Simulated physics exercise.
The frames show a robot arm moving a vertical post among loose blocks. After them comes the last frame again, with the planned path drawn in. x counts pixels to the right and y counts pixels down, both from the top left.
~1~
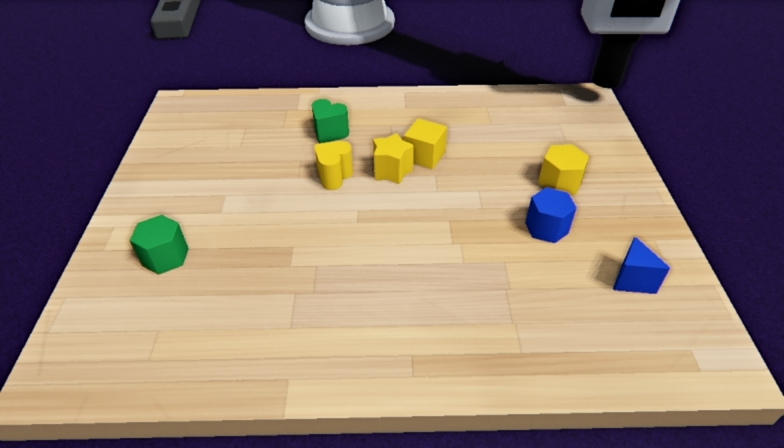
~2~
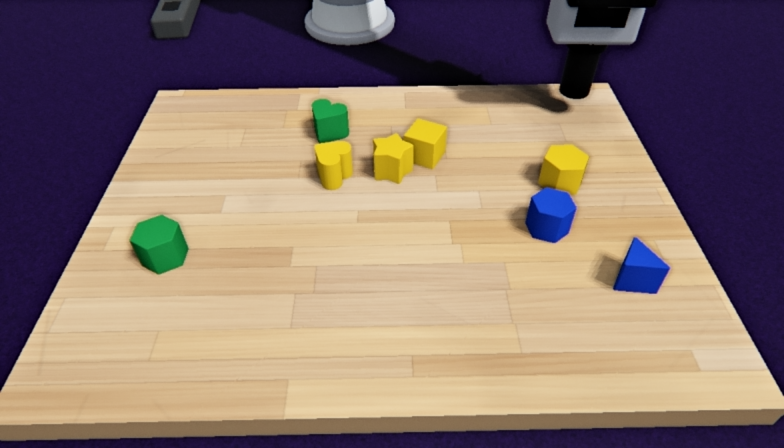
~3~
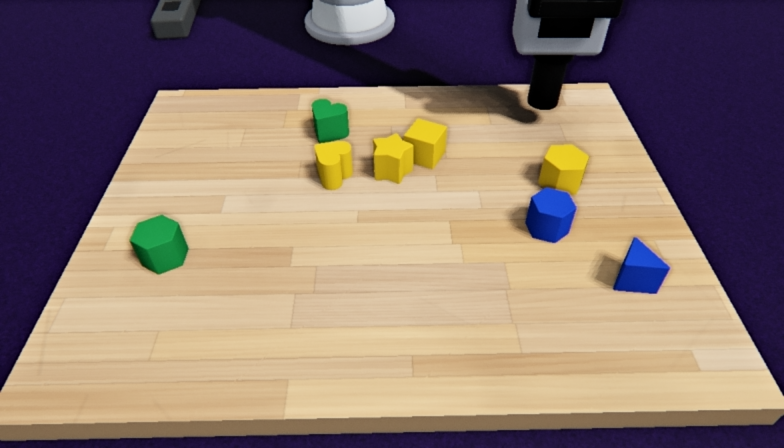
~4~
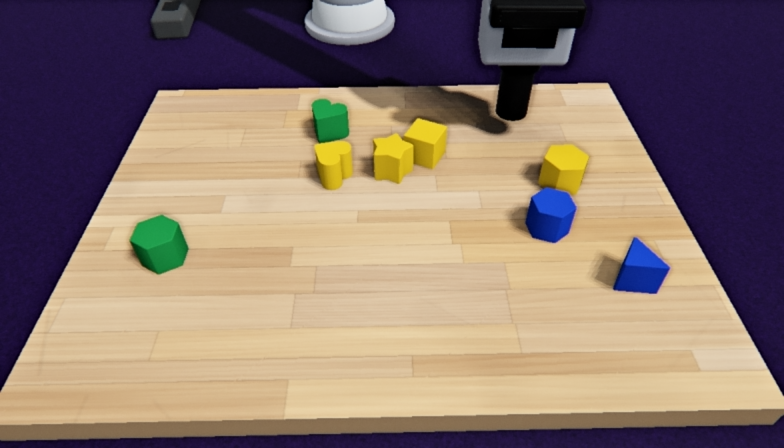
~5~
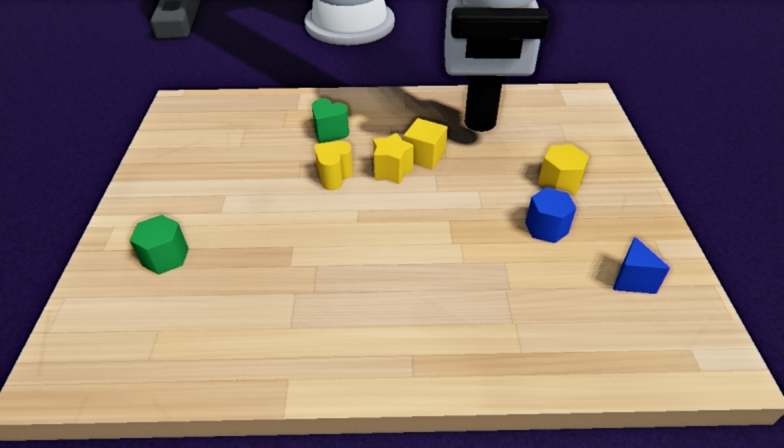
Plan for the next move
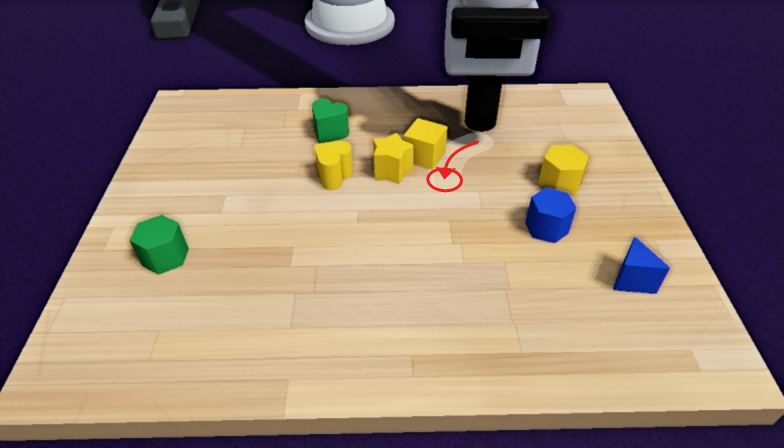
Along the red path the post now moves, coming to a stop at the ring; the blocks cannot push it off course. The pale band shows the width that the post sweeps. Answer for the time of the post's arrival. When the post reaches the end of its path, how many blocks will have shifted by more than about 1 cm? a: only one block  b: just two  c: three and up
The answer is b.
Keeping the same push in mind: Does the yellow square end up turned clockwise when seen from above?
I believe so.
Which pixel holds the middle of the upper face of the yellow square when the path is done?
Expect it around (409, 138).
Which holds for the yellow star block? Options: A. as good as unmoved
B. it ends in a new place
B.
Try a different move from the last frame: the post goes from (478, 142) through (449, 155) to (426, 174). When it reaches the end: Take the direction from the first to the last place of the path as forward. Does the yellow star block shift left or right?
To the path's right.
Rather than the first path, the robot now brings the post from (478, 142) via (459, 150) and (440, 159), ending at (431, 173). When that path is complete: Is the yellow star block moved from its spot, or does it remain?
It gets moved.
The line goes from (478, 142) over (459, 150) and (447, 163) to (445, 180).
The first path, step by step. Halfway along, post (453, 137); yellow star block (385, 146), turned 10° anticlockwise; yellow square (414, 133), turned 15° clockwise.
At the end, post (446, 160); yellow star block (373, 148), turned 20° anticlockwise; yellow square (409, 138), turned 50° clockwise.
